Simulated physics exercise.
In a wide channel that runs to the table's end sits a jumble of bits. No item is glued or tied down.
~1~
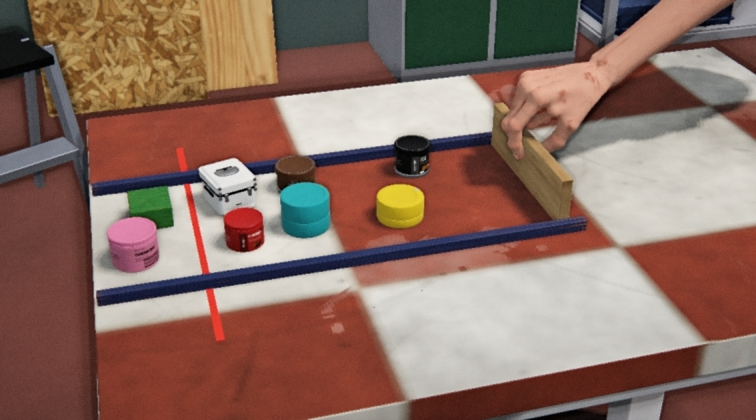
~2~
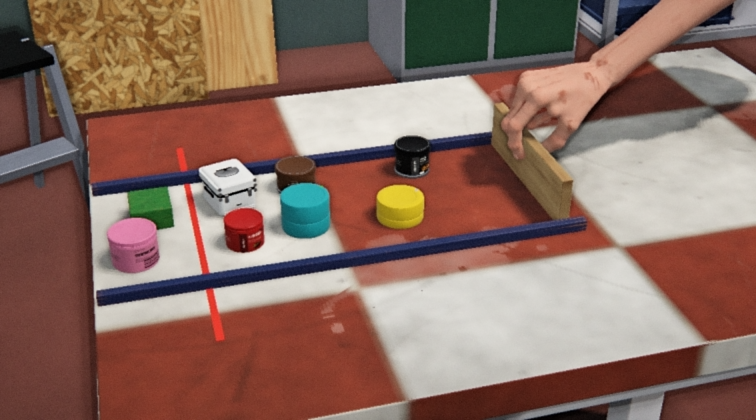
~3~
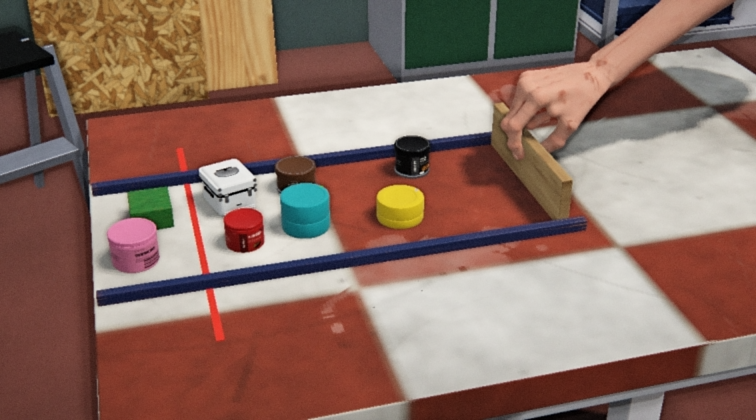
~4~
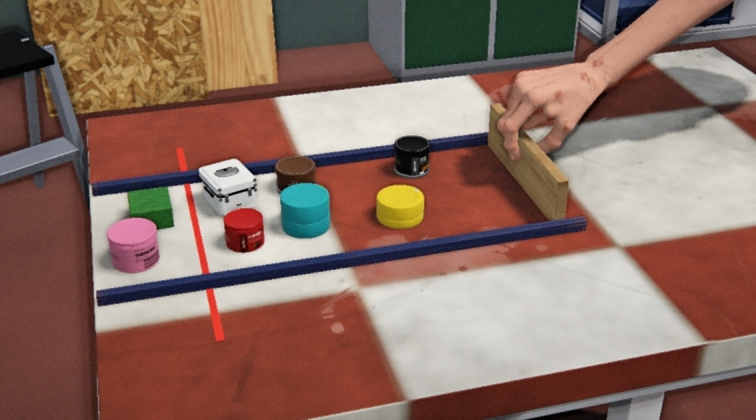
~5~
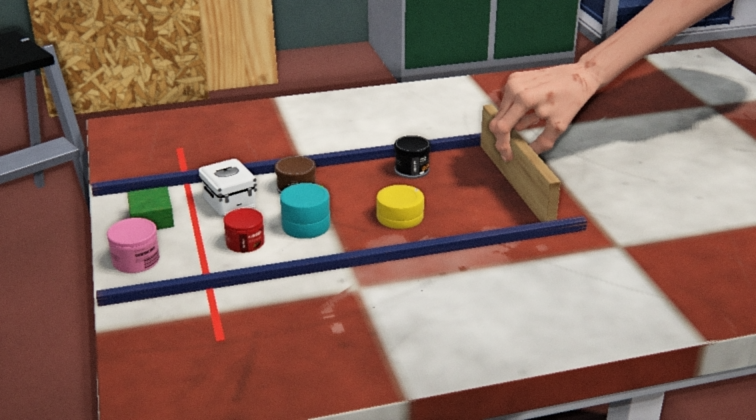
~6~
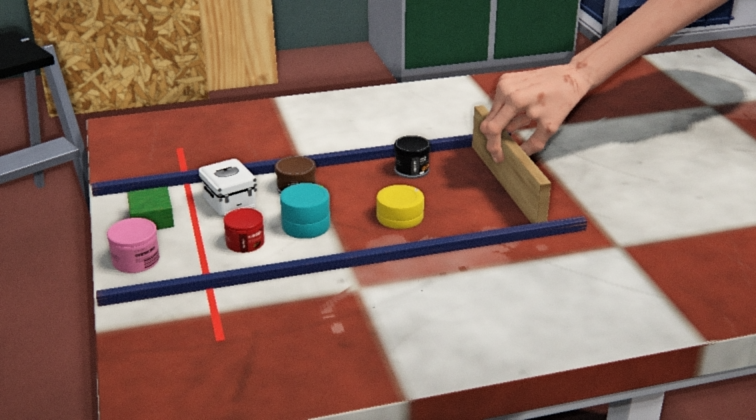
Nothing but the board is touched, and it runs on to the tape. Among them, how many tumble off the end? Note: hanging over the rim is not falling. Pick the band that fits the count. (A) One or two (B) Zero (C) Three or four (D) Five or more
One or two (A).
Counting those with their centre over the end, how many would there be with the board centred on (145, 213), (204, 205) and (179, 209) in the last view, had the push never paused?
Per position: 4 / 1 / 2.
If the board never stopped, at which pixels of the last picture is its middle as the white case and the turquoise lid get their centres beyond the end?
The middle sits near (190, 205) for the first and near (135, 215) for the other.
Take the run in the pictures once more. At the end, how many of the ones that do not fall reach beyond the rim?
Looks like 1 of them.
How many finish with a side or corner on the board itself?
The count in contact is 2.
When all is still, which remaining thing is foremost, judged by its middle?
The foremost one is the white case.
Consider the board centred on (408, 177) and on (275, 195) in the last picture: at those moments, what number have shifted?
At that stage 2; at the next, 7.
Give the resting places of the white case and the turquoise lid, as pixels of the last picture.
First object: (98, 205); second object: (132, 221).
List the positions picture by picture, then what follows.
In the first frame, pink tub (134, 245); green block (151, 209); white case (228, 188); board (529, 160); tape (197, 230).
In the second frame, green block (151, 209); black tin (412, 157).
In the third frame, white case (228, 188); brown pot (296, 176).
In the fourth frame, pink tub (134, 245); turquoise lid (305, 211).
In the fifth frame, green block (151, 209); yellow lid (400, 207).
In the sixth frame, pink tub (134, 245); green block (151, 209); white case (228, 188); board (508, 163); tape (197, 230).
Soon after, none off yet; pink tub at rest near (134, 245); green block at rest near (151, 209); white case at rest near (228, 188).
In the end, the number that fall off is one or two; gone, green block.
